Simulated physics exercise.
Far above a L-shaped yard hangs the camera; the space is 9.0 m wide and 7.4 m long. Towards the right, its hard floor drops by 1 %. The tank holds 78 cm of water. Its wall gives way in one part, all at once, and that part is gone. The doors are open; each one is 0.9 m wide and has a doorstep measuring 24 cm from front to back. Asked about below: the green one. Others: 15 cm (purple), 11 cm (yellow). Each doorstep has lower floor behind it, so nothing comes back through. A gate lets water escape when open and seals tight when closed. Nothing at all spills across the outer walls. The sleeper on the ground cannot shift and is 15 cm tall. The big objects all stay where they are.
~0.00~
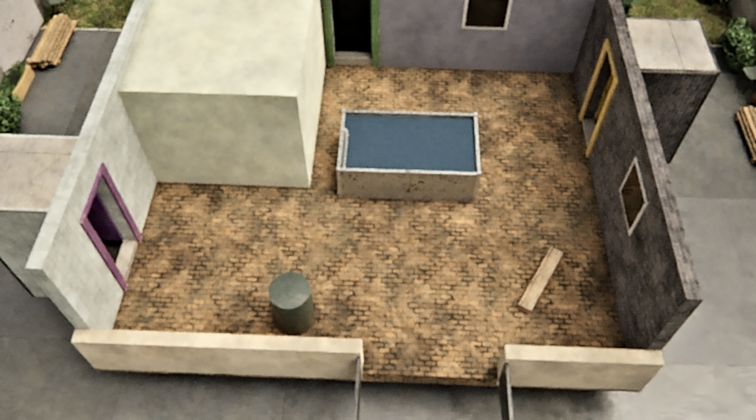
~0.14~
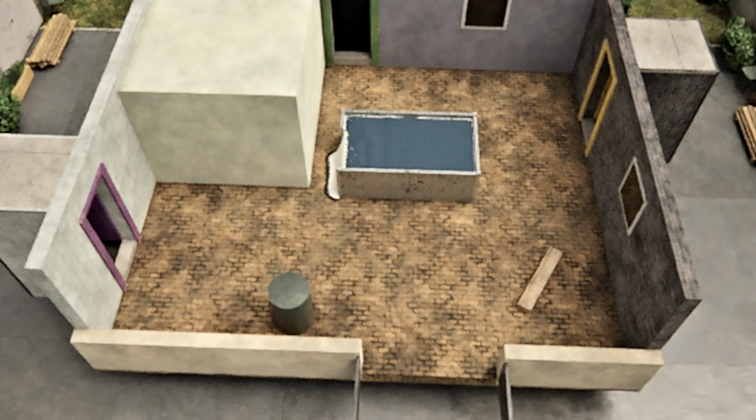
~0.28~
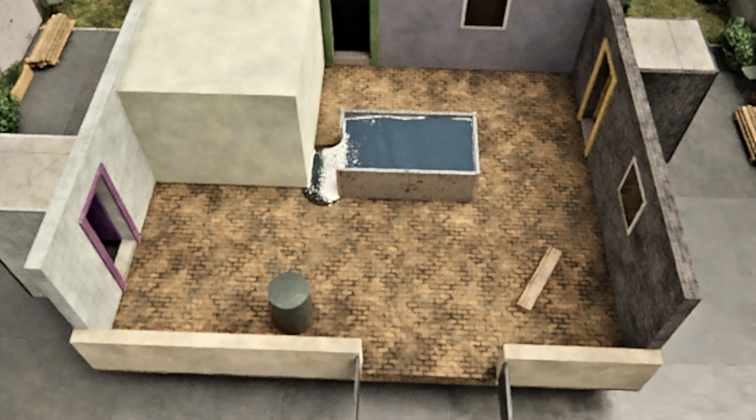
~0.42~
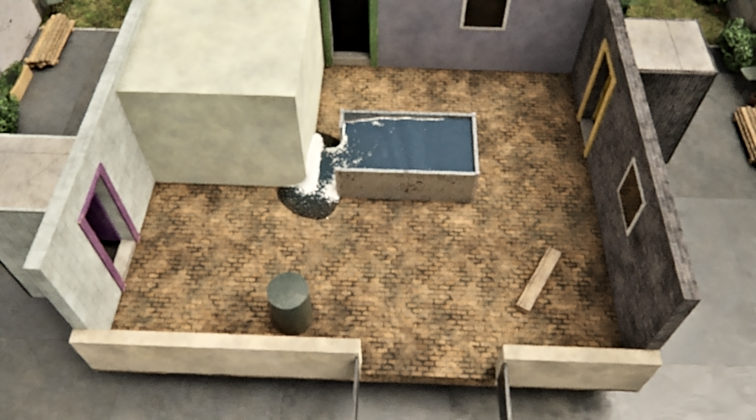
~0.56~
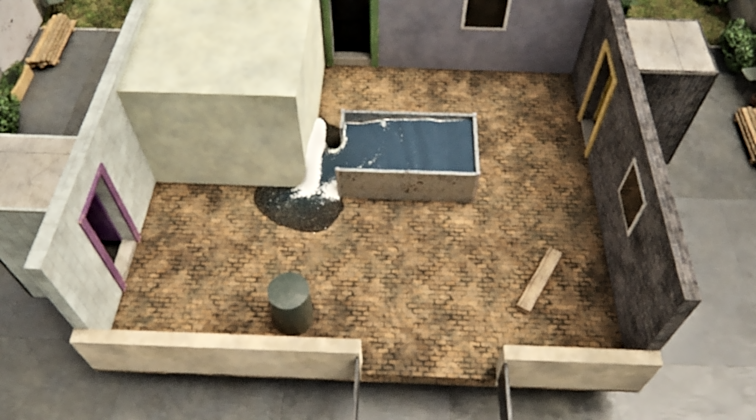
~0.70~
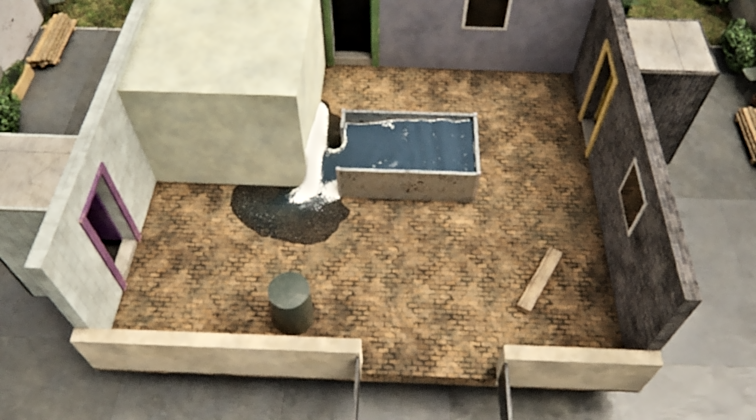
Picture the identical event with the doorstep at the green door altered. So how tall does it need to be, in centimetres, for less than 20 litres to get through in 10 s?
It would need to be around 24 cm tall.
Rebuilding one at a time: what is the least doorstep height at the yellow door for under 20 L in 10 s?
For yellow: Close to 7.0 cm.
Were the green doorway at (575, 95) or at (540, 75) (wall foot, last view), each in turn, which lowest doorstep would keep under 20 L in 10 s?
Around 12.5 and 8.0 cm respectively.
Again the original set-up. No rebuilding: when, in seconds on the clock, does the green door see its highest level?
Roughly 2.2 s.
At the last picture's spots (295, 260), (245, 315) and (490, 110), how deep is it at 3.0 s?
First spot about 4 cm, second about 6 cm, third about 0 cm.
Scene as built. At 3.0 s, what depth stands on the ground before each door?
Depths, in cm - green: 26, purple: 12, yellow: 0.
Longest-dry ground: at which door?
Yellow.
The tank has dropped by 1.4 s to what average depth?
Around 53 centimetres.
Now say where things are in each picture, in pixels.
In the first picture, still water, 78 cm deep, in the tank at (409, 144); the green door at (352, 31) is dry.
In the second picture, water pours out at (343, 167) and has run 0.3 m, to (329, 162); about 9 cm deep outside, 78 cm at the back.
In the third picture, water pours out at (342, 167) and has run 0.7 m, to (307, 193); about 16 cm deep outside, 78 cm at the back.
In the fourth picture, the front is at (282, 197), 1.2 m from the gap at (342, 168); 1.4 m2 of floor is wet, 78 cm left at the back.
In the fifth picture, the front is at (258, 201), 1.7 m from the gap at (342, 168); 2.3 m2 of floor is wet, 78 cm left at the back.
In the sixth picture, the gap is at (343, 168), the front 2.1 m out at (235, 199); the back of the tank holds 76 cm; 1.4 m in a straight line remain to the green door at (352, 31).
After 1.4 s water covers 25 % of the floor, deepest (58 cm) near (316, 177); 11 cm at the green door, 0 litres in over its 21 cm doorstep.
After 3.0 s water covers 50 % of the floor, deepest (34 cm) near (316, 170); 26 cm at the green door, 29 litres in over its 21 cm doorstep.
After 10.0 s water covers 90 % of the floor, deepest (12 cm) near (597, 370); 7 cm at the green door, 40 litres in over its 21 cm doorstep.
At the green door as built, the water arrived by 1.2 s and peaked near 30 cm at 2.2 s.
With a doorstep of 19.5 cm, 54 litres would have come in within the 10 s; with 26.5 cm, 8 litres. So under 20 litres takes about 24 cm.
